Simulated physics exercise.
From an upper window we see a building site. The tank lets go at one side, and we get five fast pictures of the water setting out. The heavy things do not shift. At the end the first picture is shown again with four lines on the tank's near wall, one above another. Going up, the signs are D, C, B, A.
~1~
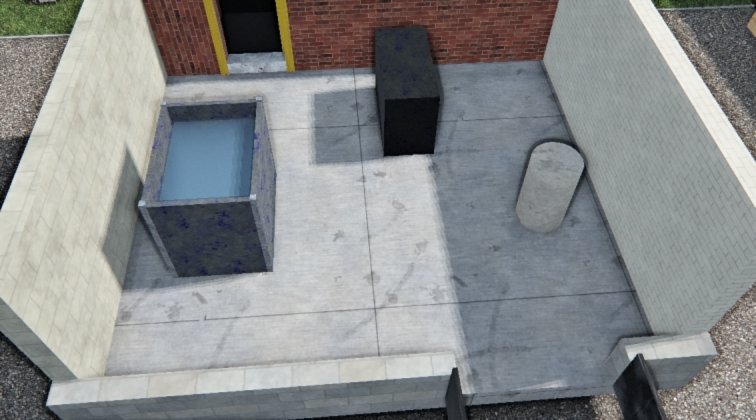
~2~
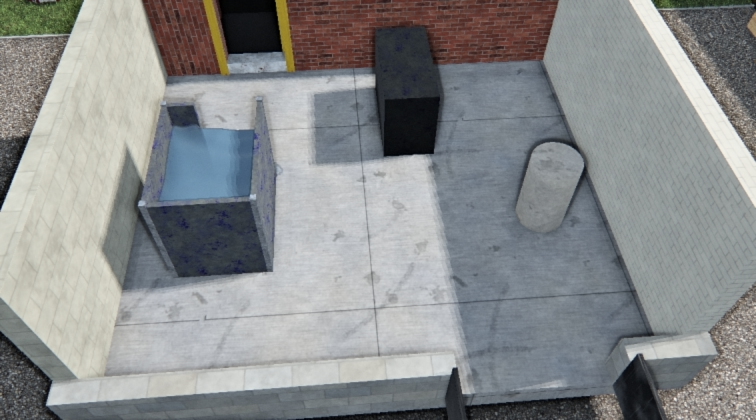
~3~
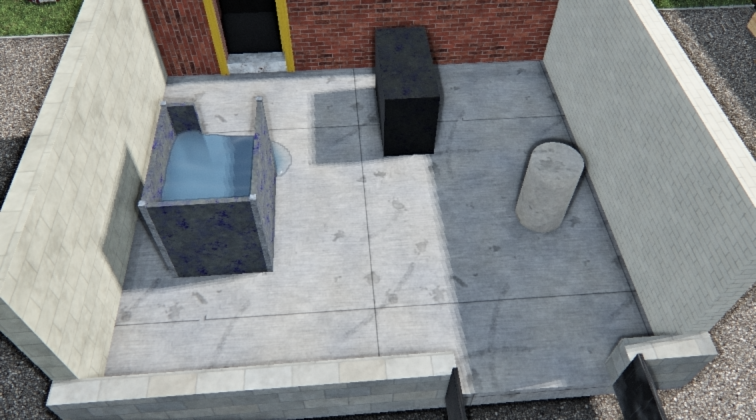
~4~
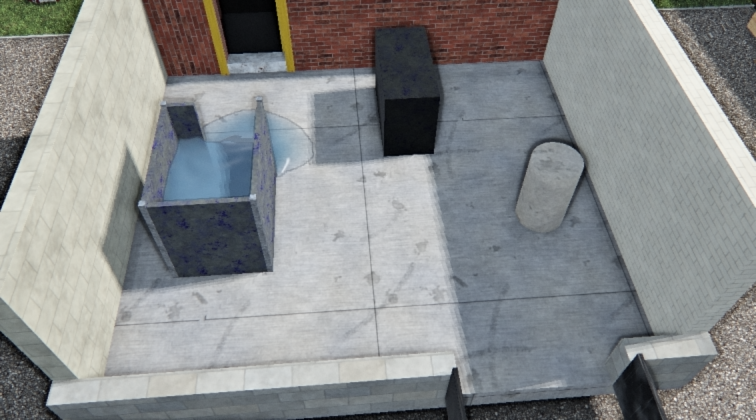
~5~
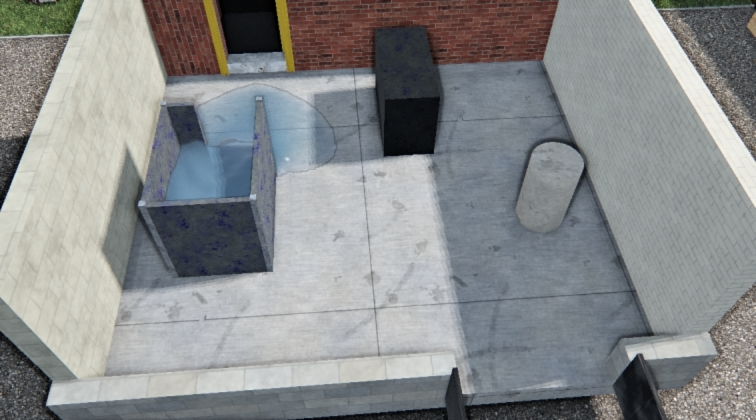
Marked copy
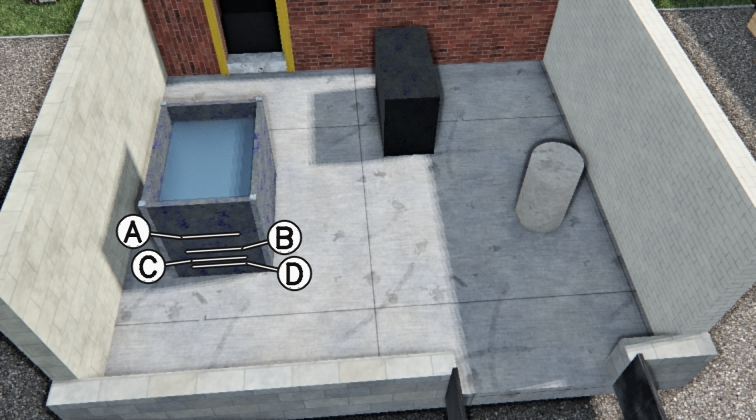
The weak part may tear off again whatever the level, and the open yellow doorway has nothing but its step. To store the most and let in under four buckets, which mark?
B is the one.
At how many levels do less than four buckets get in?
Three of the four.
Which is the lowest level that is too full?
That is level A.
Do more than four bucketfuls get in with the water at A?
Yes.
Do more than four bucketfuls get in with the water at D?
No, that is safe.
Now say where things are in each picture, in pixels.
The first picture shows water in the tank at rest, its middle at (210, 163); foot of the yellow doorway at (258, 72); open gate at (539, 342).
The second picture shows front seen at (278, 171), 1 % of the ground wet.
The third picture shows front seen at (283, 167), 2 % of the ground wet.
The fourth picture shows front seen at (292, 129), 6 % of the ground wet.
The fifth picture shows front seen at (313, 112), 12 % of the ground wet.
On the marked copy, A at (209, 235); B at (215, 250); C at (218, 259); D at (220, 265); from the bottom up D, C, B, A.
Choosing A, about 8 bucketfuls get in.
Choosing B, a splash gets over, under a bucket.
Choosing C, nothing gets over.
Choosing D, nothing gets over.
